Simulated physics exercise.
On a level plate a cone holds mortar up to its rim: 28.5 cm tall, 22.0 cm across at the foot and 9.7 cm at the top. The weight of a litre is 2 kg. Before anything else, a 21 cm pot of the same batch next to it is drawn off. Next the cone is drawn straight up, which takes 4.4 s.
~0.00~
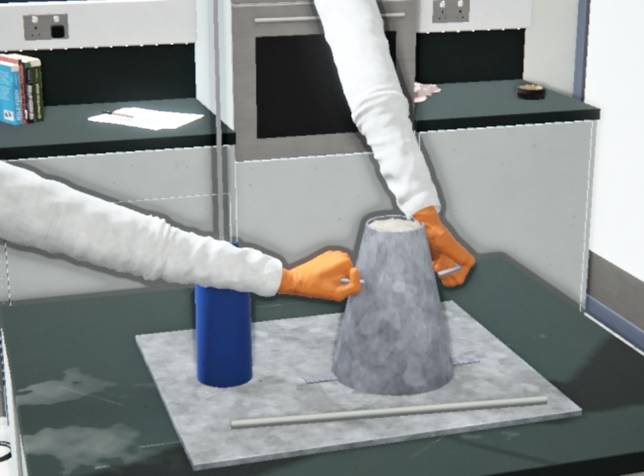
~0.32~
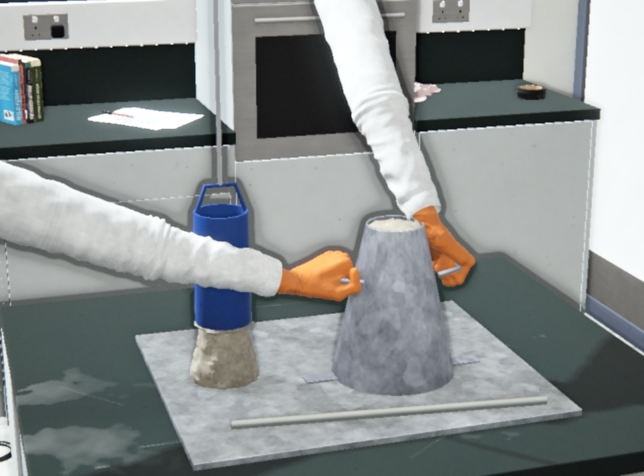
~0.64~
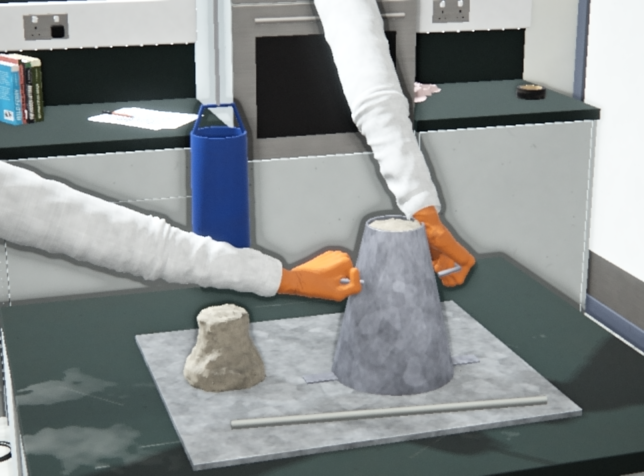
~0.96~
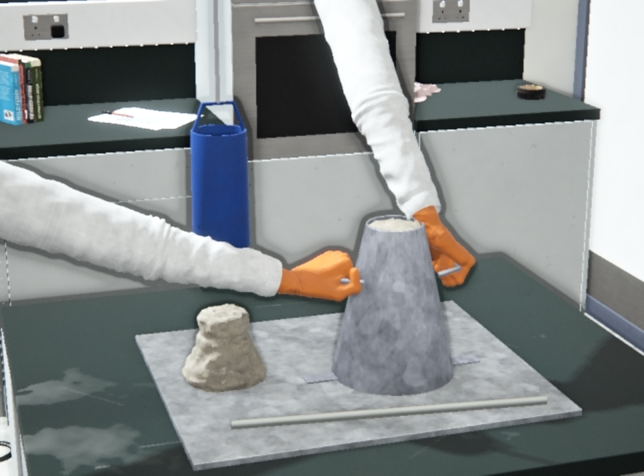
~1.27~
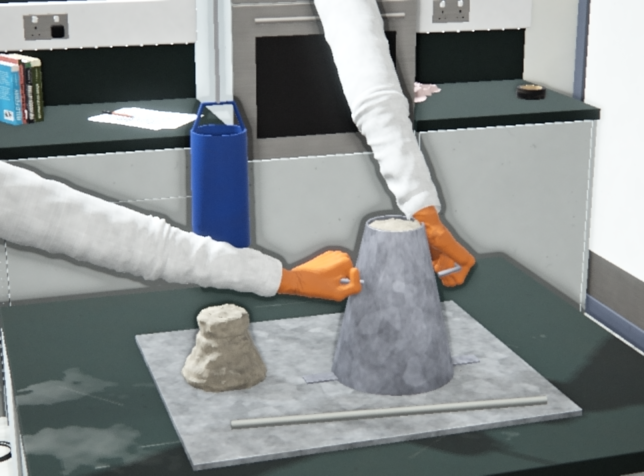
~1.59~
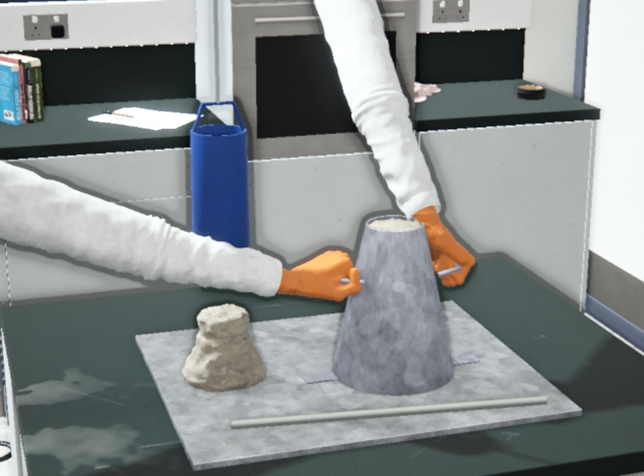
On a lab bench, a blue cylinder on a grey plate rises, uncovering a lumpy beige heap that settles slightly, and then hangs still above it, while orange-gloved hands hold a filled grey cone that stays in place.
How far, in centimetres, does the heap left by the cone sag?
Roughly 8 cm.
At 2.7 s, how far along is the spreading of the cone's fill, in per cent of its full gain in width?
I'd put it at about 80 in a hundred.
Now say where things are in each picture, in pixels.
The first frame shows middle of the pot's mouth at (222, 272), still down; middle of the cone's top at (395, 225), not yet moved.
The second frame shows middle of the pot's mouth at (221, 213), raised 11 cm; middle of the cone's top at (395, 225), not yet moved.
The third frame shows middle of the pot's mouth at (219, 134), raised 25 cm; the pot's heap 13 cm high and 15 cm wide, top at (223, 312); middle of the cone's top at (395, 225), not yet moved.
The fourth frame shows middle of the pot's mouth at (219, 132), raised 26 cm; the pot's heap 13 cm high and 15 cm wide, top at (223, 312); middle of the cone's top at (395, 225), not yet moved.
The fifth frame shows middle of the pot's mouth at (219, 132), raised 26 cm; the pot's heap 13 cm high and 15 cm wide, top at (223, 312); middle of the cone's top at (395, 225), not yet moved.
The sixth frame shows middle of the pot's mouth at (219, 132), raised 26 cm; the pot's heap 13 cm high and 15 cm wide, top at (223, 312); middle of the cone's top at (395, 225), not yet moved.
After 2.7 s, the cone is up 6.8 cm; the mortar has come down 6.3 cm to 22 cm and is 26 cm wide.
After 3.8 s, the cone is up 18 cm; the mortar has come down 7.3 cm to 21 cm and is 27 cm wide.
After 4.9 s, the cone is up 29 cm; the mortar has come down 7.4 cm to 21 cm and is 27 cm wide.
After 6.2 s, the cone is clear; the mortar has come down 7.5 cm to 21 cm and is 27 cm wide.
After 6.7 s, at rest, the cone is clear; the mortar has come down 7.5 cm to 21 cm and is 27 cm wide.
